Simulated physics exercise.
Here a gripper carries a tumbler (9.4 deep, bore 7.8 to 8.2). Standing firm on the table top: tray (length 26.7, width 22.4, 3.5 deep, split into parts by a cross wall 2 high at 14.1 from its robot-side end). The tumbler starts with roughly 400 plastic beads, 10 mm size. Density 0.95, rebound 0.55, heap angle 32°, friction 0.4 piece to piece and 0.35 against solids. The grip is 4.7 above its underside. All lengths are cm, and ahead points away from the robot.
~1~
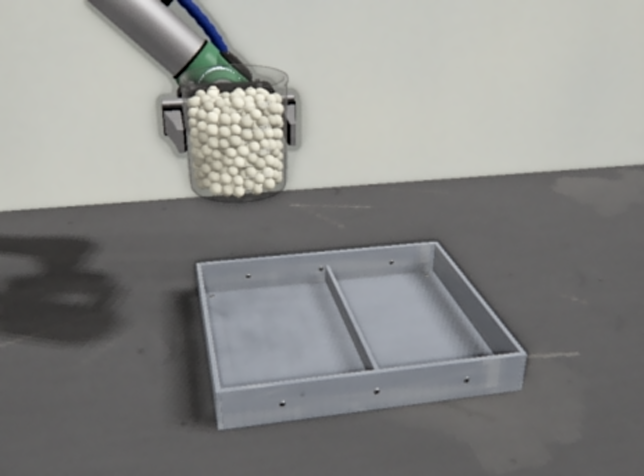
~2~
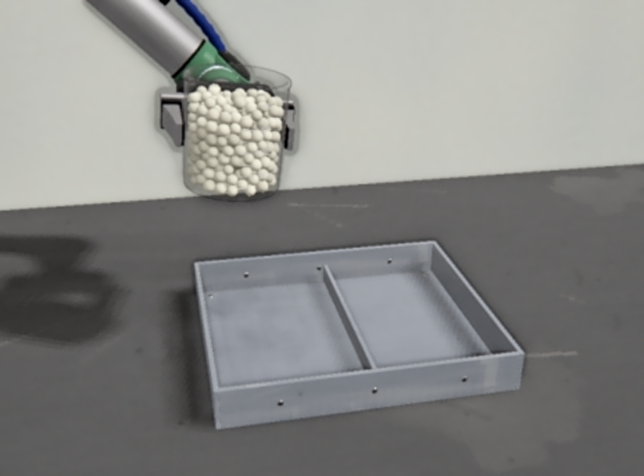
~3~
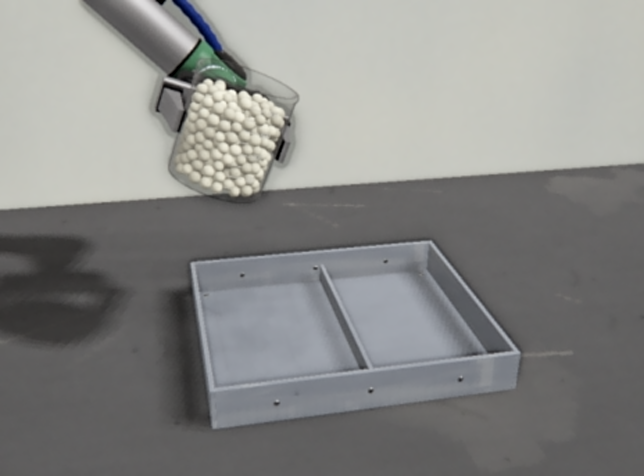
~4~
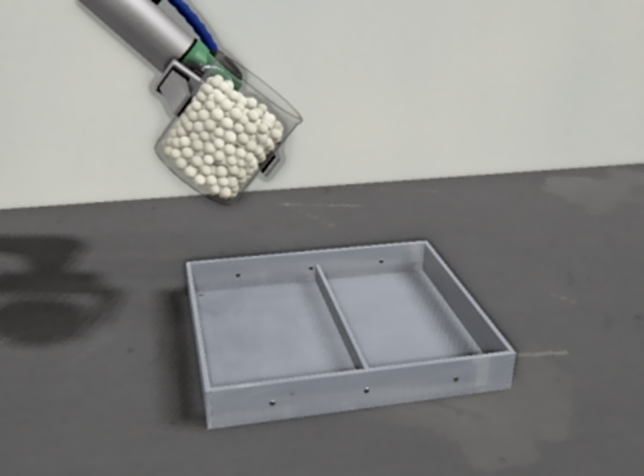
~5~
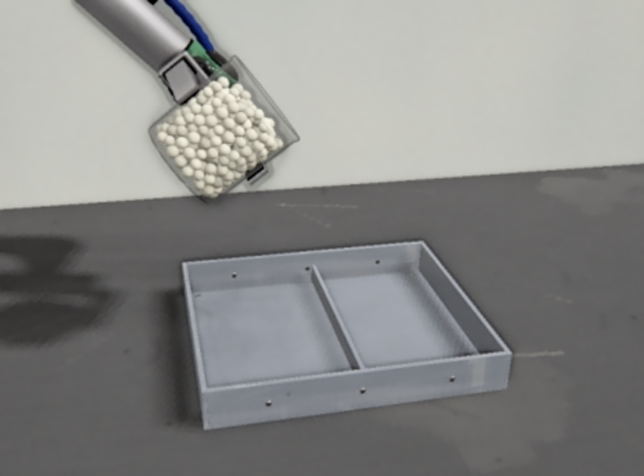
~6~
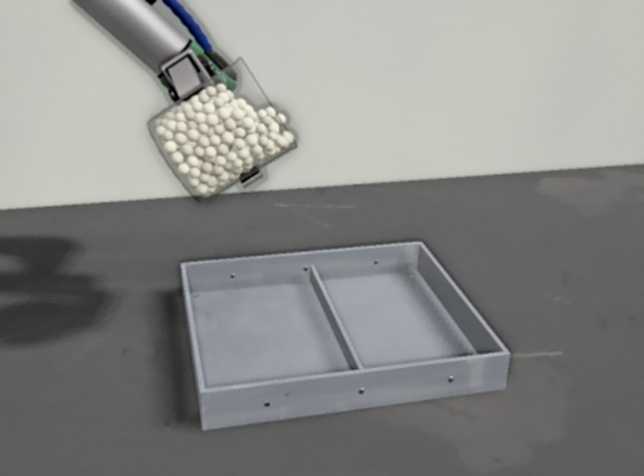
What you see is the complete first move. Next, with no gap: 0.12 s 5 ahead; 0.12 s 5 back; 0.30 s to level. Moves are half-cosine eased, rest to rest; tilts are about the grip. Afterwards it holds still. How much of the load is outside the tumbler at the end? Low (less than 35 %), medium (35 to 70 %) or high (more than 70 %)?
A low share, less than 35 %, ends outside the tumbler.
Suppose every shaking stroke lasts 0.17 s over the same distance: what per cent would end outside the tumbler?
In that case some 10 per cent.
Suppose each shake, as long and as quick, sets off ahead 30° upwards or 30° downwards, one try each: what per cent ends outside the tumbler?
About 40 and 10 per cent.
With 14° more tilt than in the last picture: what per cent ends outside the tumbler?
Some 50 per cent.
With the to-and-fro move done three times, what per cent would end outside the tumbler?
Then about 45 per cent.
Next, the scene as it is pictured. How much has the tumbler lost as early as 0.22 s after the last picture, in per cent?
Some 15 per cent.
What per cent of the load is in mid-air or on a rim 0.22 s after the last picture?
About 14 per cent.
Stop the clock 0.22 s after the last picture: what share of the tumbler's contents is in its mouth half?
About 55 per cent.
Then, 0.22 s after the last picture, tilted 59° forward, highest piece 25 above the table; 340 in the tumbler, 55 in flight or on a rim.
Then, 0.43 s after the last picture, tilted 17° forward, highest piece 26 above the table; 305 in the tumbler, 65 in the far-side part, 20 in the robot-side part, 1 on the table or floor, 4 in flight or on a rim.
Then, 0.74 s after the last picture, level, highest piece 25 above the table; 304 in the tumbler, 64 in the far-side part, 20 in the robot-side part, 6 on the table or floor, 1 in flight or on a rim.
Then, 1.79 s after the last picture, level, highest piece 25 above the table; 304 in the tumbler, 64 in the far-side part, 21 in the robot-side part, 6 on the table or floor.
Final count, 304 in the tumbler, 64 in the far-side part, 21 in the robot-side part, 6 on the table or floor. That is 23 % outside the tumbler.
